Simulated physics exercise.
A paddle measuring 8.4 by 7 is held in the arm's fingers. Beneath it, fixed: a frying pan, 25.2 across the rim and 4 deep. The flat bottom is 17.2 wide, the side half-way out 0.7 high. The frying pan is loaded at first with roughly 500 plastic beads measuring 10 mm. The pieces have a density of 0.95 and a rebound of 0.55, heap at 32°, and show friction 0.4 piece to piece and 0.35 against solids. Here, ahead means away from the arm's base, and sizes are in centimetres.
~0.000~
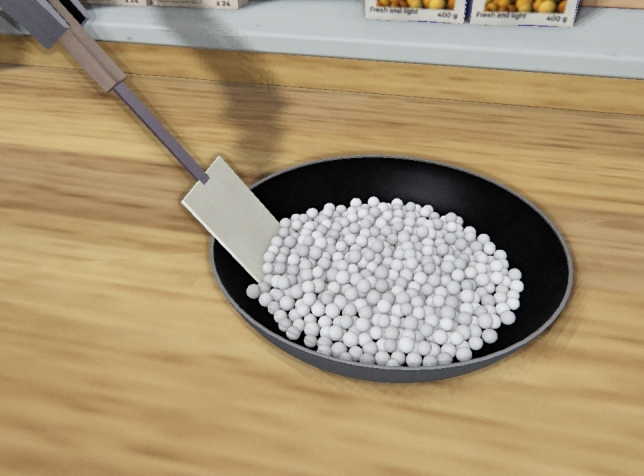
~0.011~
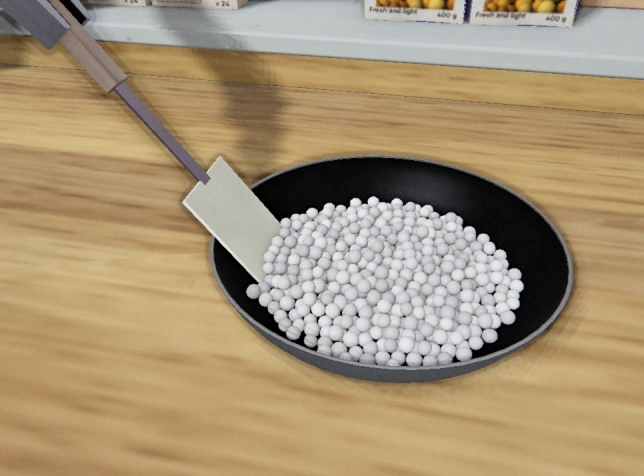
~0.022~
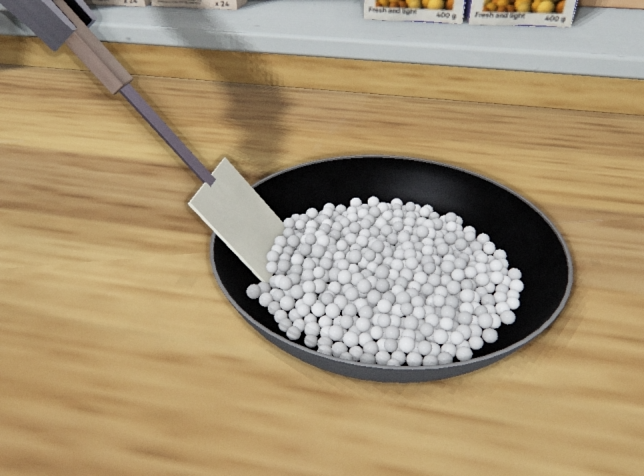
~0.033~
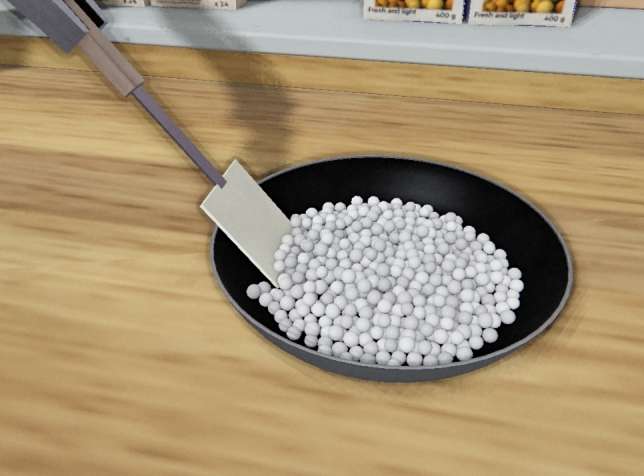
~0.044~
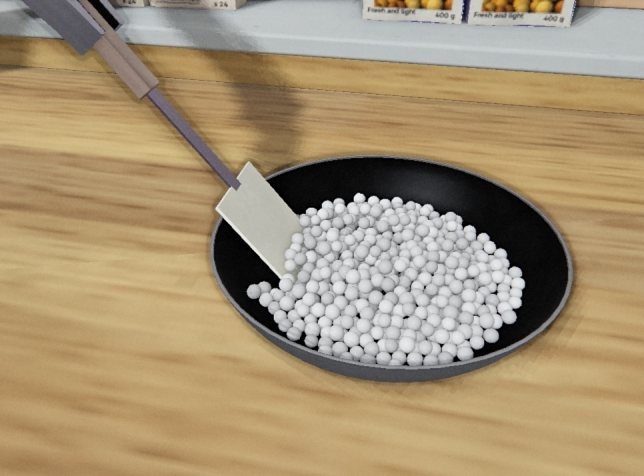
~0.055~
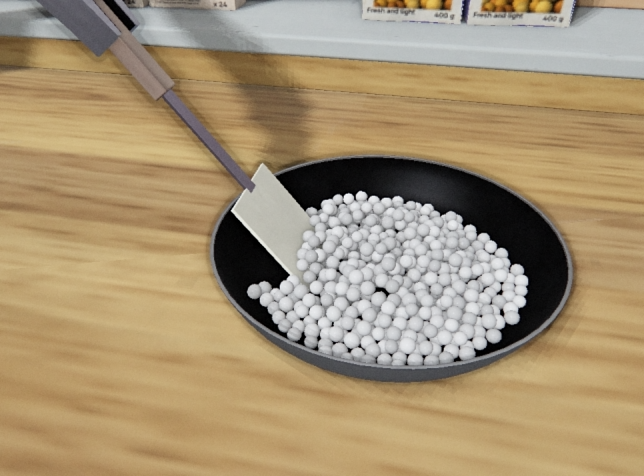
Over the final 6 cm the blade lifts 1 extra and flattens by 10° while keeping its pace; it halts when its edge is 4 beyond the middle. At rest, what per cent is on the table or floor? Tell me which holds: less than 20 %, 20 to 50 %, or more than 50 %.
Less than 20 % holds.
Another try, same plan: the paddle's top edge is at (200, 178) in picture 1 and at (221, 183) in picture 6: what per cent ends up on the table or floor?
0 per cent.
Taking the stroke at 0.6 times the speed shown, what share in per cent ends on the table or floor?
Roughly 0 percent ends on the table or floor.
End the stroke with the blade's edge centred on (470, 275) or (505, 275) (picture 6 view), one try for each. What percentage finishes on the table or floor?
I'd say some 5 per cent, then some 10 per cent.
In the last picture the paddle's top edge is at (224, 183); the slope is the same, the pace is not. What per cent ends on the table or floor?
Roughly 0 per cent.
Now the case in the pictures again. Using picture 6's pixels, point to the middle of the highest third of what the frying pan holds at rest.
The centre sits at about (497, 265).
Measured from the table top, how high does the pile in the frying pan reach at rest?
Roughly 4.5 centimetres.
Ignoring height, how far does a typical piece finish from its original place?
About 3 cm.
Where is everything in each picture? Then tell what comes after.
The first picture shows the paddle top edge at (202, 177), sloping 51°; upper third of the load around (381, 262), from x 255 to 515, top at y 205; 502 in the frying pan.
The second picture shows the paddle top edge at (203, 178), sloping 51°; upper third of the load around (381, 262), from x 255 to 515, top at y 205.
The third picture shows the paddle top edge at (208, 179), sloping 51°; upper third of the load around (375, 261), from x 255 to 515, top at y 200.
The fourth picture shows the paddle top edge at (219, 181), sloping 51°; upper third of the load around (374, 259), from x 255 to 515, top at y 200.
The fifth picture shows the paddle top edge at (233, 184), sloping 51°; upper third of the load around (375, 257), from x 255 to 520, top at y 200.
The sixth picture shows the paddle top edge at (248, 185), sloping 51°; upper third of the load around (374, 256), from x 255 to 520, top at y 195; 502 in the frying pan.
After 0.08 s, sloping 51°, highest piece 5 above the table; 502 in the frying pan.
After 0.11 s, sloping 47°, highest piece 5 above the table; 502 in the frying pan.
After 0.32 s, sloping 41°, highest piece 4 above the table; 502 in the frying pan.
After 1.37 s, sloping 41°, highest piece 4 above the table; 502 in the frying pan.
In the end, 502 in the frying pan. That is 0 % on the table or floor.
